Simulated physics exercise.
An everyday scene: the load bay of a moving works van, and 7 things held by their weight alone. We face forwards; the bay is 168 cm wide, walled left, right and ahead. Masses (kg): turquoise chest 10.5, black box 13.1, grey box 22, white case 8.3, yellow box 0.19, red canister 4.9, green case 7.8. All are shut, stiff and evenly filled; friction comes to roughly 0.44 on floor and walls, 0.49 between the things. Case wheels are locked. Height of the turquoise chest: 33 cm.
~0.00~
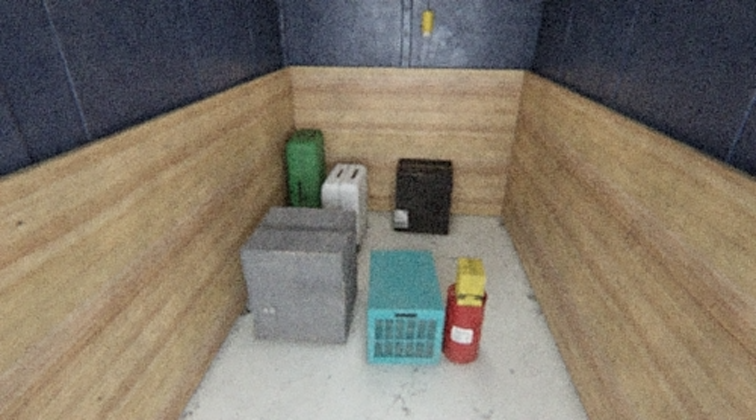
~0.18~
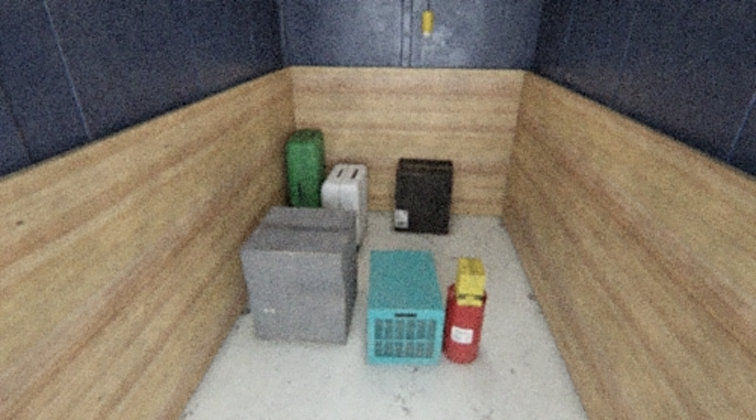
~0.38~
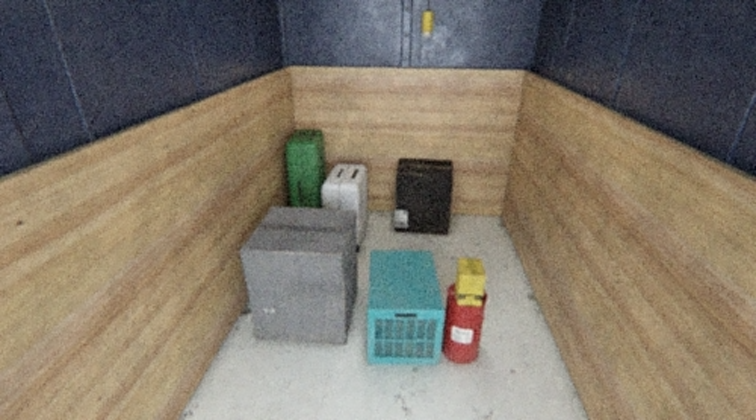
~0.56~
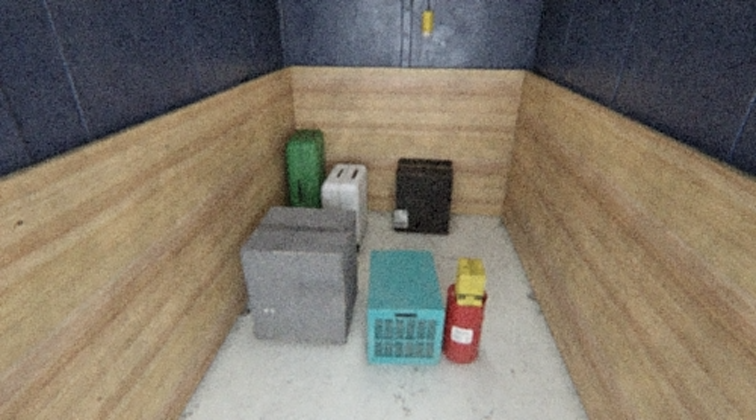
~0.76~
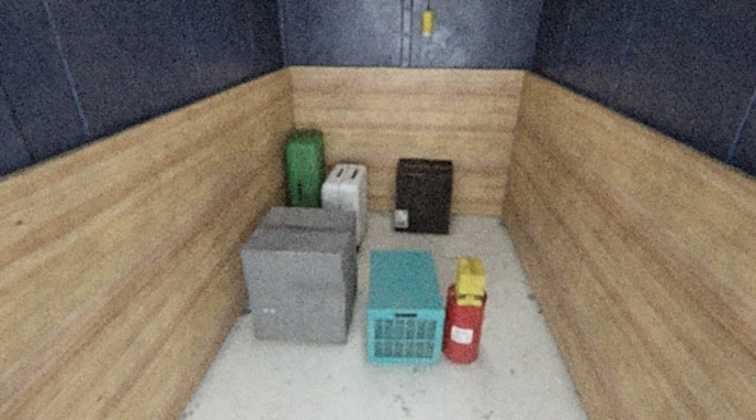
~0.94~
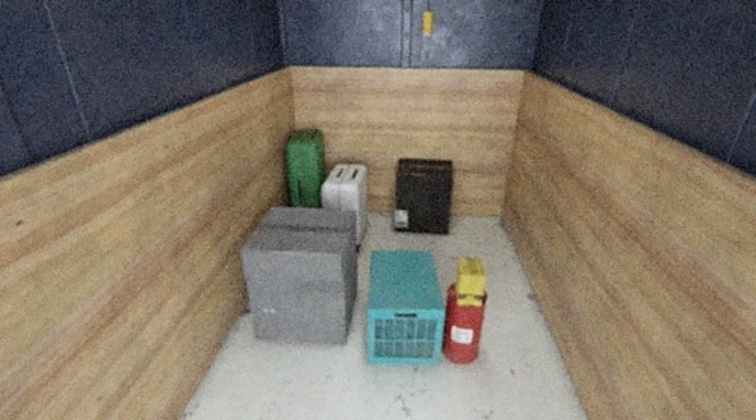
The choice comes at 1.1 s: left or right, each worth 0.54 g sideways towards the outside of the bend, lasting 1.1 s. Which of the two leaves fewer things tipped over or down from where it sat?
Fewer things are lost with the right turn.
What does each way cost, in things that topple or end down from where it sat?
Turning left 2, turning right 1.
Turning left. By 1.74 s, force 0.54 g right; turquoise chest 9 cm from its spot near (420, 304); black box 9 cm from its spot near (435, 196); green case tilted 26°.
By 1.94 s, force 0.54 g right; black box 24 cm from its spot near (455, 197); turquoise chest 20 cm from its spot near (441, 305); green case tilted 49°.
By 2.14 s, force 0.13 g right; black box 45 cm from its spot near (483, 199); turquoise chest 32 cm from its spot near (466, 307); white case on its side.
When it is over (2.8 s), lying over in the back, white case and green case; not toppled but over 15 cm from the start, turquoise chest, black box, grey box, yellow box and red canister. In the last view, turquoise chest near (472, 307), black box near (482, 198).
Turning right instead, yellow box tipped over or down from where it sat, 1 of 7 in all.
